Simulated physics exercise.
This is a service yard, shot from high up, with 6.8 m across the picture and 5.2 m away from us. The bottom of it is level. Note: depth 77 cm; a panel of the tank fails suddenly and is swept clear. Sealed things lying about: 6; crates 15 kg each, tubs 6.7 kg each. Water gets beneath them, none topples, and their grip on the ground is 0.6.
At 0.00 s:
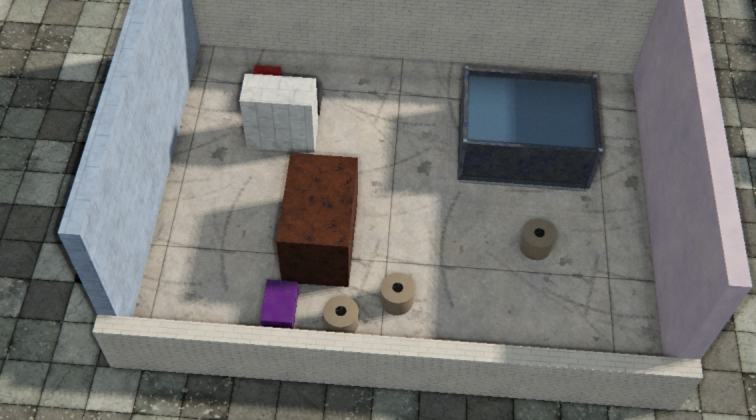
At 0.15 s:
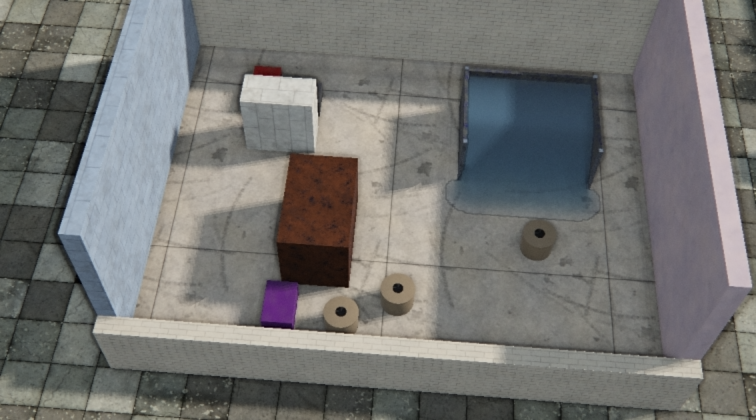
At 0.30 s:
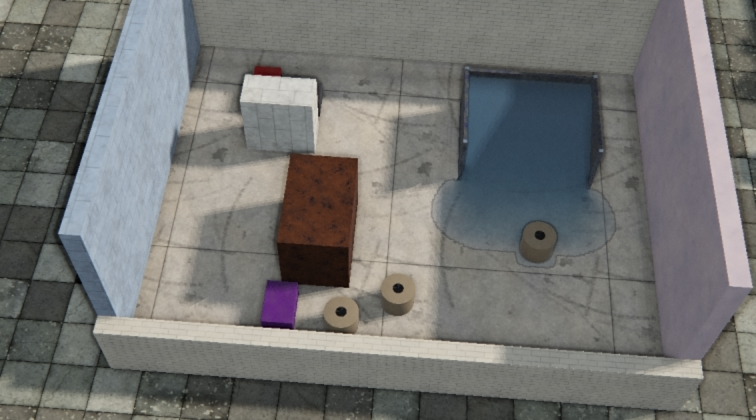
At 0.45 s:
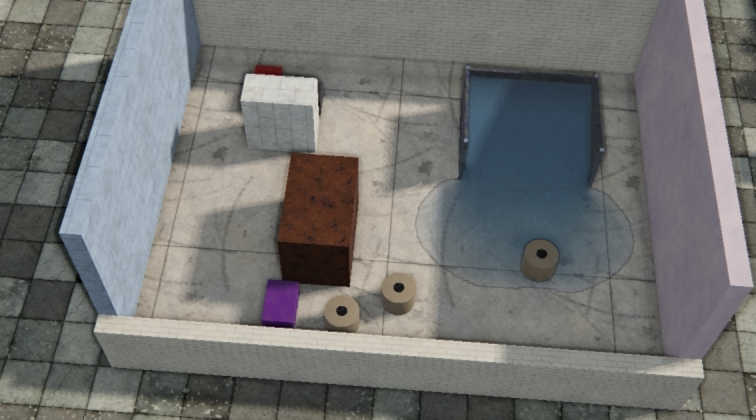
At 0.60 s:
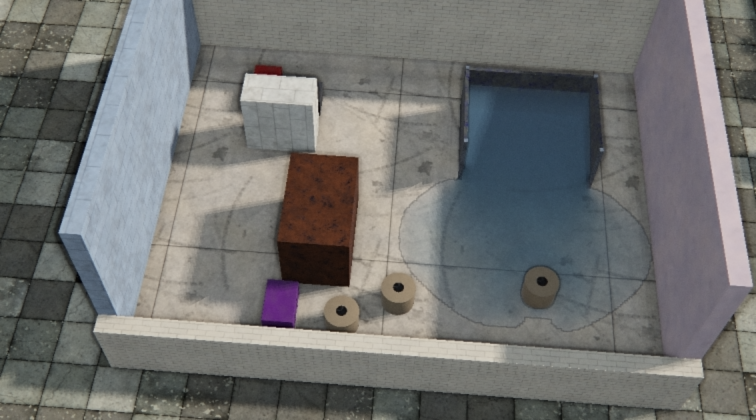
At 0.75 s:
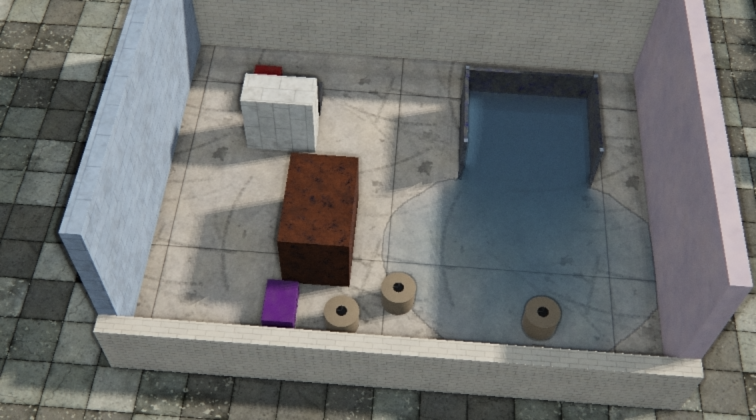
A dark-framed tank of blue water stands at the back right of a walled, paved yard, seen from high up by a still camera. A red crate sits partly behind a white block at back left, with a rust-brown block near the middle, a purple crate in front, and three tan tubs. The tank's front panel vanishes, water spreads forward across the floor, and the right-hand tub slides toward the front wall.
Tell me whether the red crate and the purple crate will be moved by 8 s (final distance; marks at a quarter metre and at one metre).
The red crate is left almost where it stood; the purple crate is pushed well away.
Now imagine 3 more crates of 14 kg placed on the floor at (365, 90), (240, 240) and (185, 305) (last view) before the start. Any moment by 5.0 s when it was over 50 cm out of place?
Result, in listed order: Not exceeded / not exceeded / exceeded.
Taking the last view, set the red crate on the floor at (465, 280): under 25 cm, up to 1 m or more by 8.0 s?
Put there, it wanders off a long way.
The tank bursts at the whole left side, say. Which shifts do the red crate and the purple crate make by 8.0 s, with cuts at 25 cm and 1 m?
If so, the red crate is washed away, the purple crate is washed away.
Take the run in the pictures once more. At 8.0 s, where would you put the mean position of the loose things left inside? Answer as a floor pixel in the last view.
(318, 158).
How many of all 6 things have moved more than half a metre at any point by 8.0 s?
That comes to 4.
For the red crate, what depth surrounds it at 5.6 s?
Somewhere close to 2 cm.
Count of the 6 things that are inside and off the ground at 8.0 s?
Of them, 3.
After 1.6 s the red crate is near (266, 81), 0.0 m from its start, aground; the purple crate is near (280, 301), 0.0 m from its start, aground; 3 afloat.
After 3.6 s the red crate is near (266, 81), 0.0 m from its start, aground; the purple crate is near (188, 219), 1.8 m from its start, aground; 3 afloat.
After 5.6 s the red crate is near (266, 81), 0.0 m from its start, aground; the purple crate is near (241, 149), 2.5 m from its start, aground; 3 afloat.
After 8.0 s the red crate is near (264, 81), 0.0 m from its start, aground; the purple crate is near (248, 147), 2.6 m from its start, aground; 3 afloat.
